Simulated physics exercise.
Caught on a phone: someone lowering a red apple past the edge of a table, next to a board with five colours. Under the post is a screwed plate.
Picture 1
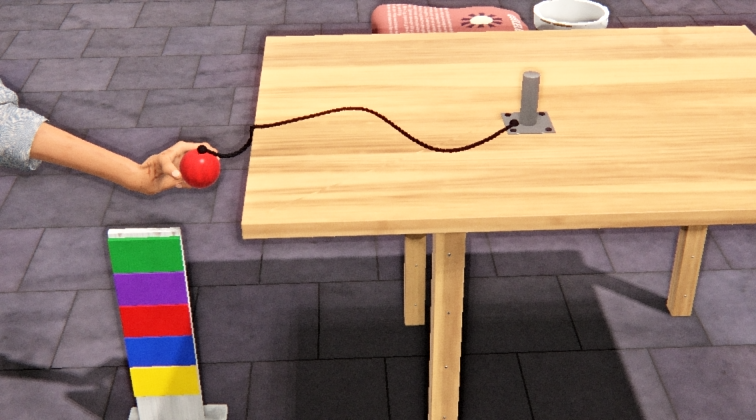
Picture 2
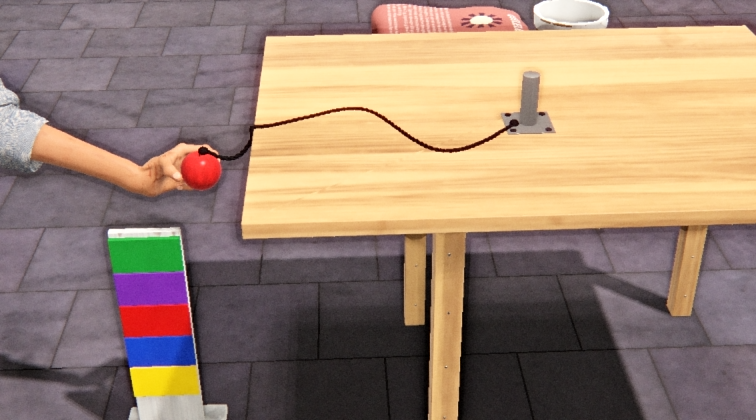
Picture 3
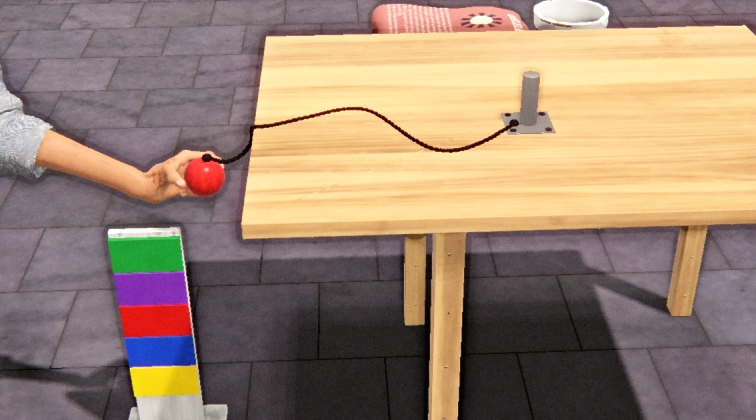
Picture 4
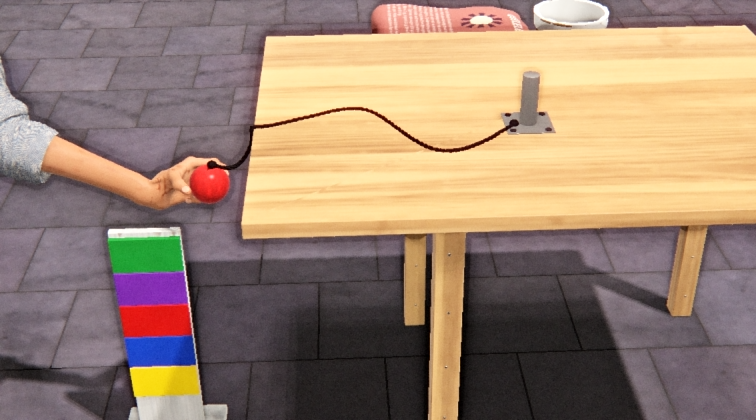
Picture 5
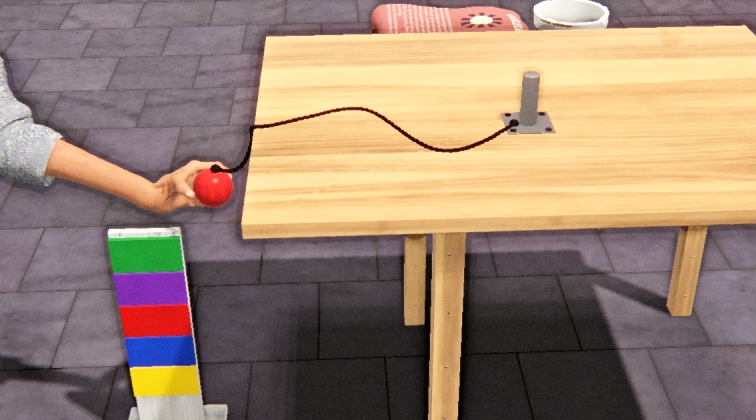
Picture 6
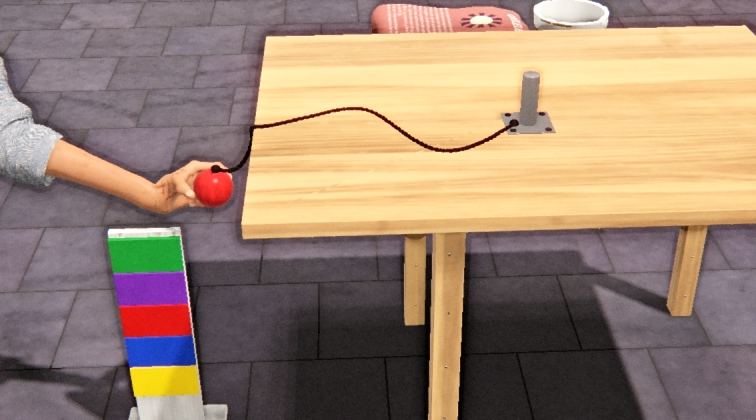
We see a hand holding a red ball tied to a dark cord that runs across a wooden table to a metal post, above a colour-banded block; the hand moves the ball slightly down and to the right.
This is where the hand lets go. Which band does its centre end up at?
Purple.
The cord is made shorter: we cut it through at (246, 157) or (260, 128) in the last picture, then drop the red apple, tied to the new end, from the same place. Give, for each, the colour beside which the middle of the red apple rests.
One after the other, green; above them all.
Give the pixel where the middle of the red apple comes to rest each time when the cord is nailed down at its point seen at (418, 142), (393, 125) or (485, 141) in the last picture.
First near (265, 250), then near (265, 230), then near (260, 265).
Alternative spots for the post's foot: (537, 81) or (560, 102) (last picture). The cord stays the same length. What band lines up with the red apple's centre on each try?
The first case gives green, the second gives green.
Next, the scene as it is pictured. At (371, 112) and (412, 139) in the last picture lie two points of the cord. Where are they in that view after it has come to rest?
At (303, 132), then (377, 129).
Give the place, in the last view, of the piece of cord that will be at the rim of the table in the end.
You'll find it somewhere around (323, 114).
Soon after, apple near (257, 264); level with green.
After that, apple near (252, 283); level with purple.
In the end, apple near (258, 282); level with purple. The cord holds its middle at purple.
